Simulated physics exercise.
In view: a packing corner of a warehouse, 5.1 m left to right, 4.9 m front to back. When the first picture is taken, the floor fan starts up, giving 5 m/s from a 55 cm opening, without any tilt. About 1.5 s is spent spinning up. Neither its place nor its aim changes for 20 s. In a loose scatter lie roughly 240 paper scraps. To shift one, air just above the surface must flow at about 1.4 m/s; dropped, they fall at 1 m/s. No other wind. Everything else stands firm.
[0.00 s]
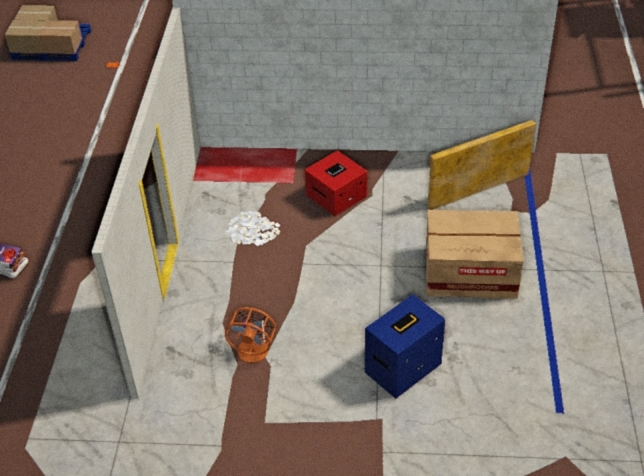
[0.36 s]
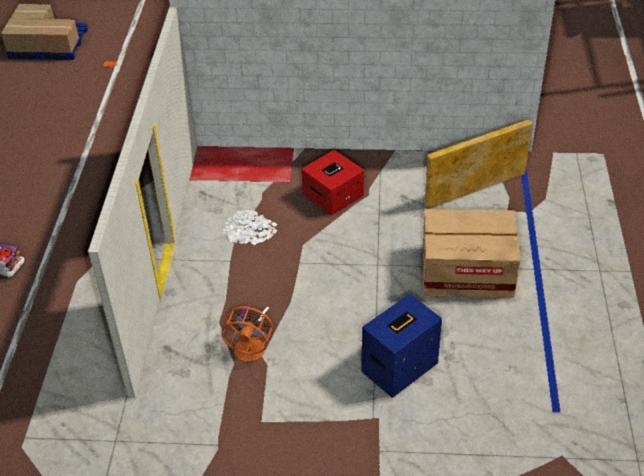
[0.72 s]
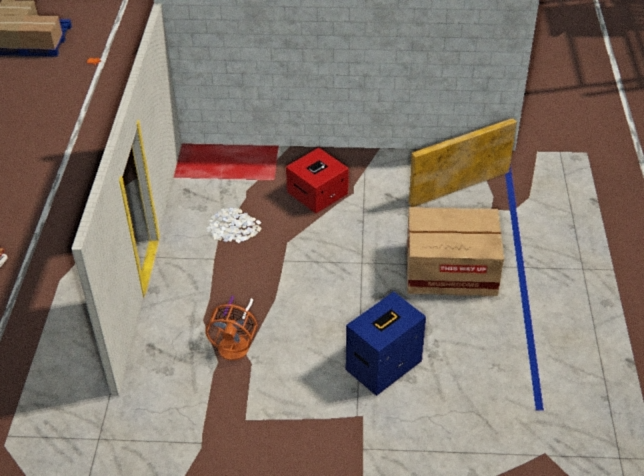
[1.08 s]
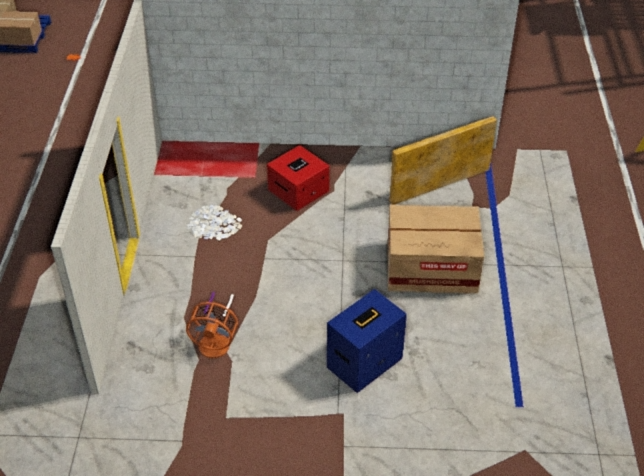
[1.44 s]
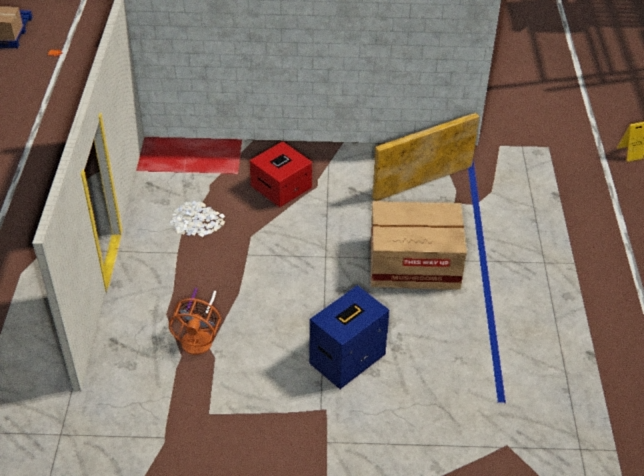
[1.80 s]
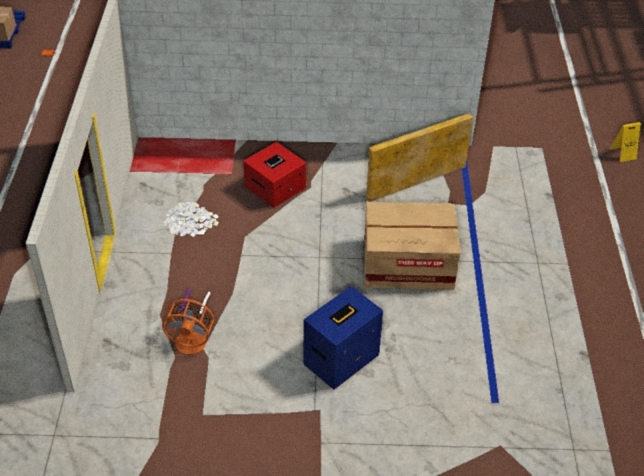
In this clip, the view drifts right over a warehouse corner, where white paper scraps lie still beyond an orange floor fan, near red and blue cases and a large carton, and a yellow object enters at right.
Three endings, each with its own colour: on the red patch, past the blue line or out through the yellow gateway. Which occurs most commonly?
The largest share goes to red.
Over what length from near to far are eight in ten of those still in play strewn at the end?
That comes to close to 2.0 m, I reckon.
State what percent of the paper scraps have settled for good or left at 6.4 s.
The share is about 2 %.
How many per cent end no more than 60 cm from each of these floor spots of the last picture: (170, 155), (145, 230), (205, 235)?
In turn about 30 %, 40 %, 2 %.
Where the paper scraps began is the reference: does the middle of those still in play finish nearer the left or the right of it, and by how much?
Direction to the left-hand side, distance about 0.4 m.
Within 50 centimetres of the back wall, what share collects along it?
It comes to close to 15 per cent.
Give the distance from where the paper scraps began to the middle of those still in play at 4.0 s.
The middle has shifted by around 0.4 m.
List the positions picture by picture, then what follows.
In the first picture, the middle of the paper scraps is near (252, 228), none has stirred yet and the mouth of the floor fan is at (250, 332).
In the second picture, the middle of the paper scraps is near (249, 226), none has stirred yet, the blue line is centred on (540, 265), the yellow gateway is centred on (167, 269) and the red patch is centred on (243, 164).
In the third picture, the middle of the paper scraps is near (233, 224), none has stirred yet, the top of a packing case is at (317, 167) and the top of a large carton is at (455, 232).
In the fourth picture, the middle of the paper scraps is near (214, 221) and none has stirred yet.
In the fifth picture, the middle of the paper scraps is near (196, 218) and none has stirred yet.
In the sixth picture, the middle of the paper scraps is near (190, 218) and none has stirred yet.
After 4.0 s, 98 % are on the move or not yet settled, 0 % are past the blue line, 0 % out through the yellow gateway and 30 % on the red patch; the middle of those still in play is near (178, 206).
After 6.4 s, 98 % are on the move or not yet settled, 0 % are past the blue line, 0 % out through the yellow gateway and 28 % on the red patch; the middle of those still in play is near (177, 204).
After 11.0 s, 90 % are on the move or not yet settled, 0 % are past the blue line, 0 % out through the yellow gateway and 30 % on the red patch; the middle of those still in play is near (176, 199).
After 20.0 s, at the end, 0 % are past the blue line, 1 % out through the yellow gateway and 33 % on the red patch; the middle of those still in play is near (169, 196).
